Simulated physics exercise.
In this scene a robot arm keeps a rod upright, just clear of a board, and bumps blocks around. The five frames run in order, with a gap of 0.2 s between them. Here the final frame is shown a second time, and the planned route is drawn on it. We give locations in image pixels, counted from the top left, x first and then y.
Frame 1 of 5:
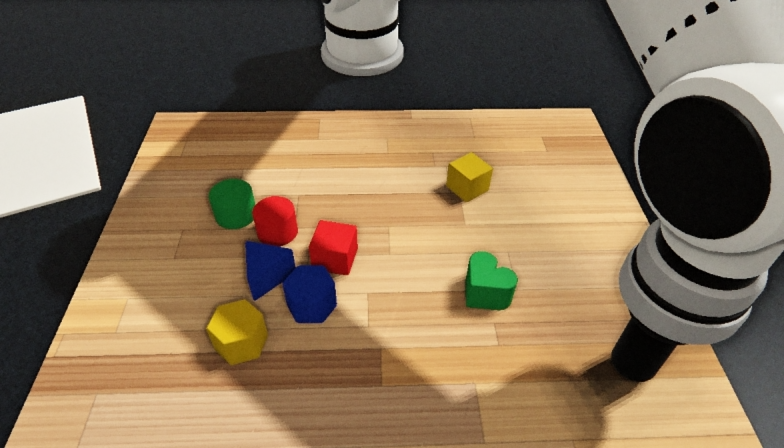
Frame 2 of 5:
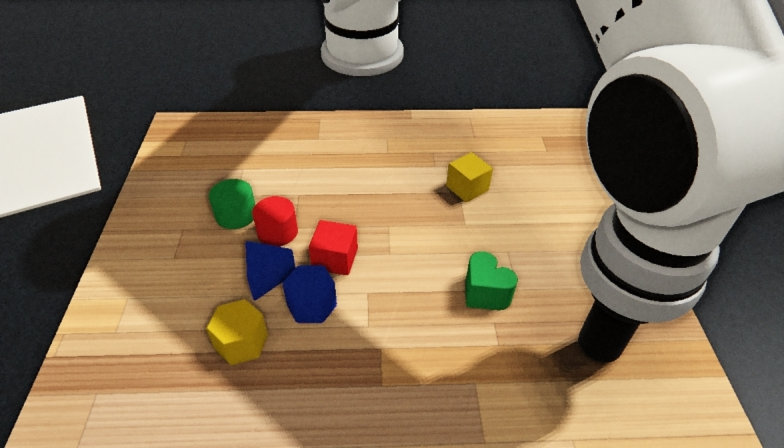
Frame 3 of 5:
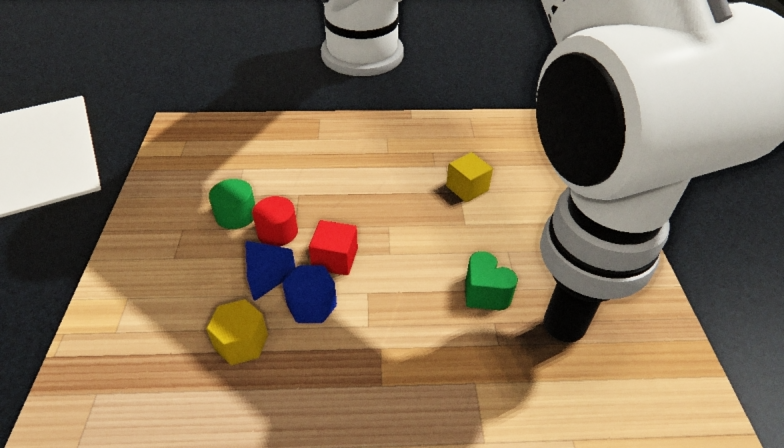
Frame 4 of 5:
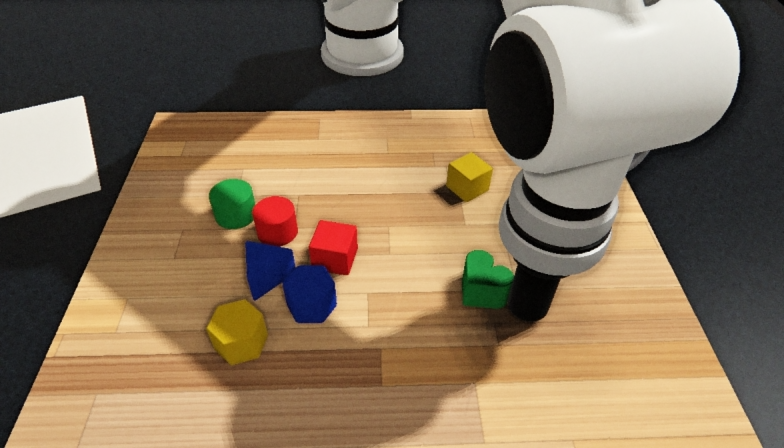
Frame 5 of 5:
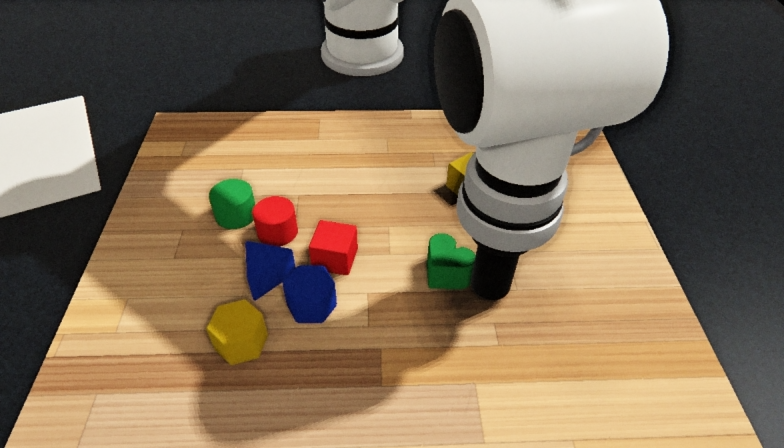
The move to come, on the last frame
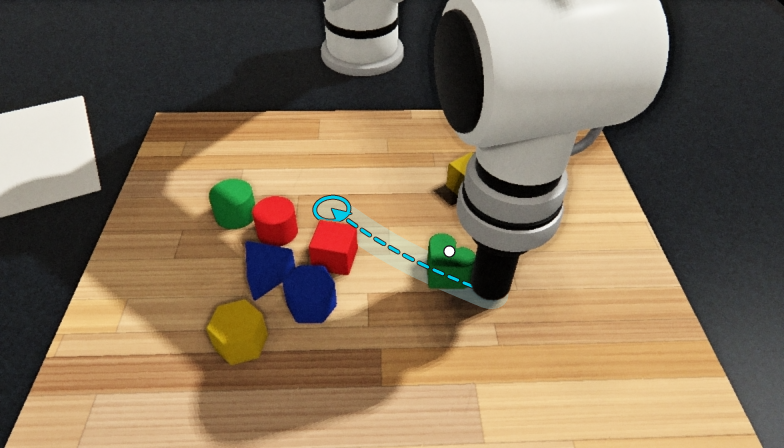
On a light wooden board over a dark surface, seen from above at an angle by a still camera, a white robot arm with a black rod stands at the right. Red, blue, green and yellow blocks cluster left of centre, with a yellow cube and a green heart to the right. The arm sweeps leftward and slightly up the board, and its rod pushes the heart a short way left.
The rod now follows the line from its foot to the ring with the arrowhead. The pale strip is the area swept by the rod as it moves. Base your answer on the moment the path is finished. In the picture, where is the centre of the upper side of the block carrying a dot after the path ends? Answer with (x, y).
It will likely be found at (289, 186).
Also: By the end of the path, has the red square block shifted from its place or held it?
It shifts.
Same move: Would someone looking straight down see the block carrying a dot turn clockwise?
Answer: No.
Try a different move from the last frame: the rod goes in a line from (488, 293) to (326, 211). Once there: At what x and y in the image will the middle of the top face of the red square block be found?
It is at (307, 237).
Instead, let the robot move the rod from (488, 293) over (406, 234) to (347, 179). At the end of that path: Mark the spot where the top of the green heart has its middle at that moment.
Around (355, 209).
Path on the board, from (488, 293) by way of (400, 253) to (332, 209); the dot is on the green heart.
On the path given first. One third of the way, rod at (428, 260); green heart at (389, 226).
Two thirds of the way, rod at (375, 232); red square block at (314, 233), turned 60° anticlockwise; green heart at (335, 202).
At the end, rod at (331, 202); red circle at (267, 210); blue six-sided block in place; red square block at (313, 233), turned 65° anticlockwise; green heart at (289, 186), turned 55° anticlockwise.
